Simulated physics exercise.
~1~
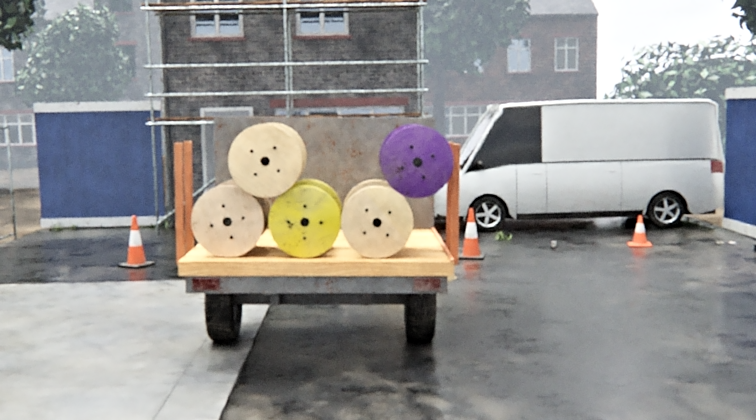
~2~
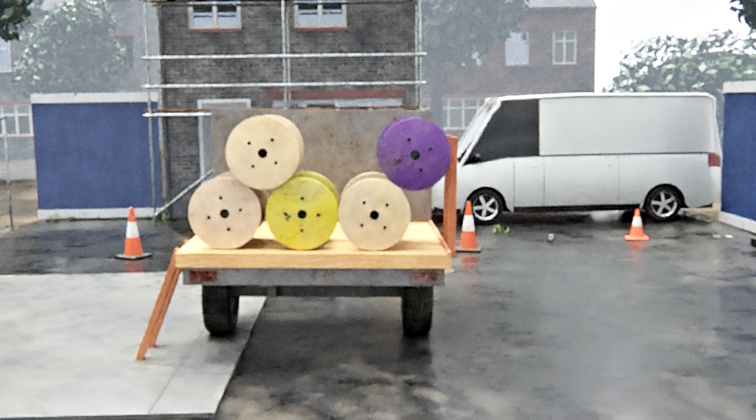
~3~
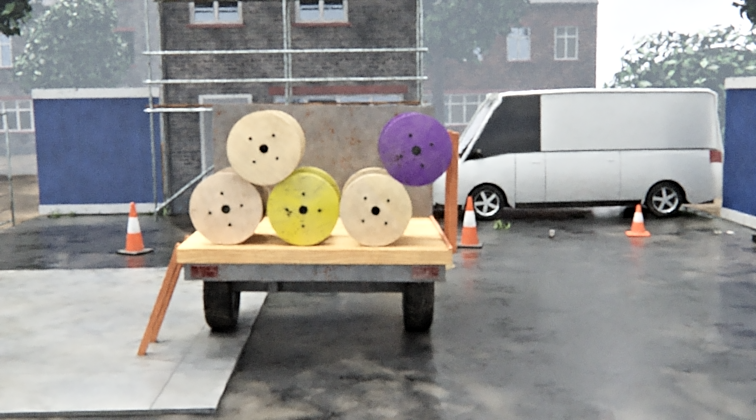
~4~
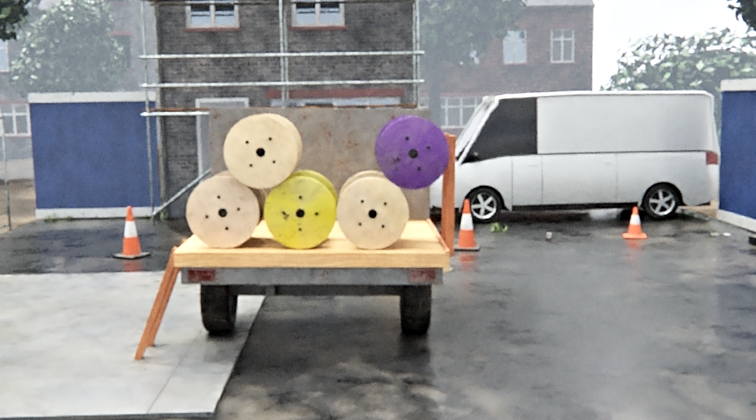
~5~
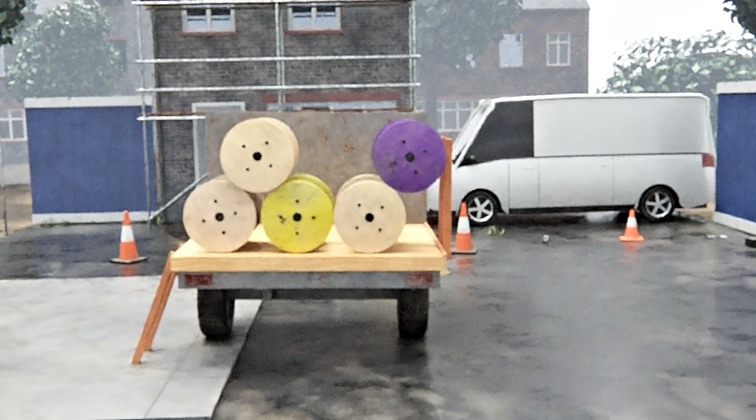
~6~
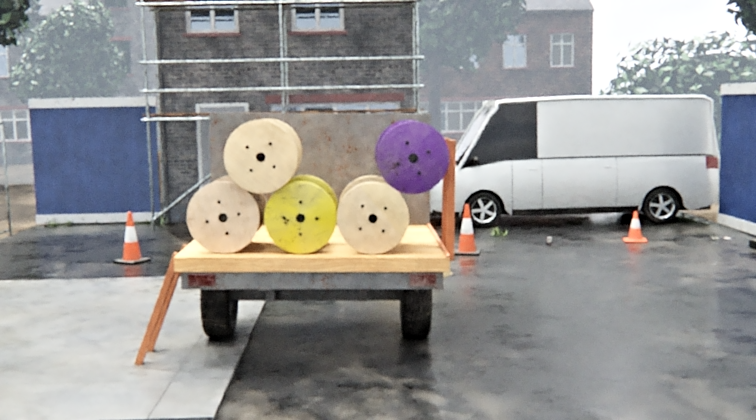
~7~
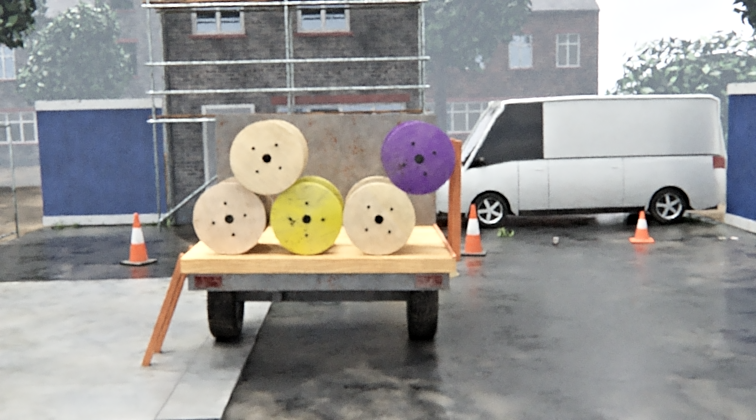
A flatbed trailer stood parked in a wet yard with five cable reels stacked on its deck, one yellow and one purple. The posts on the left swung out and down, but the reels stayed put, and all remained aboard at the end.
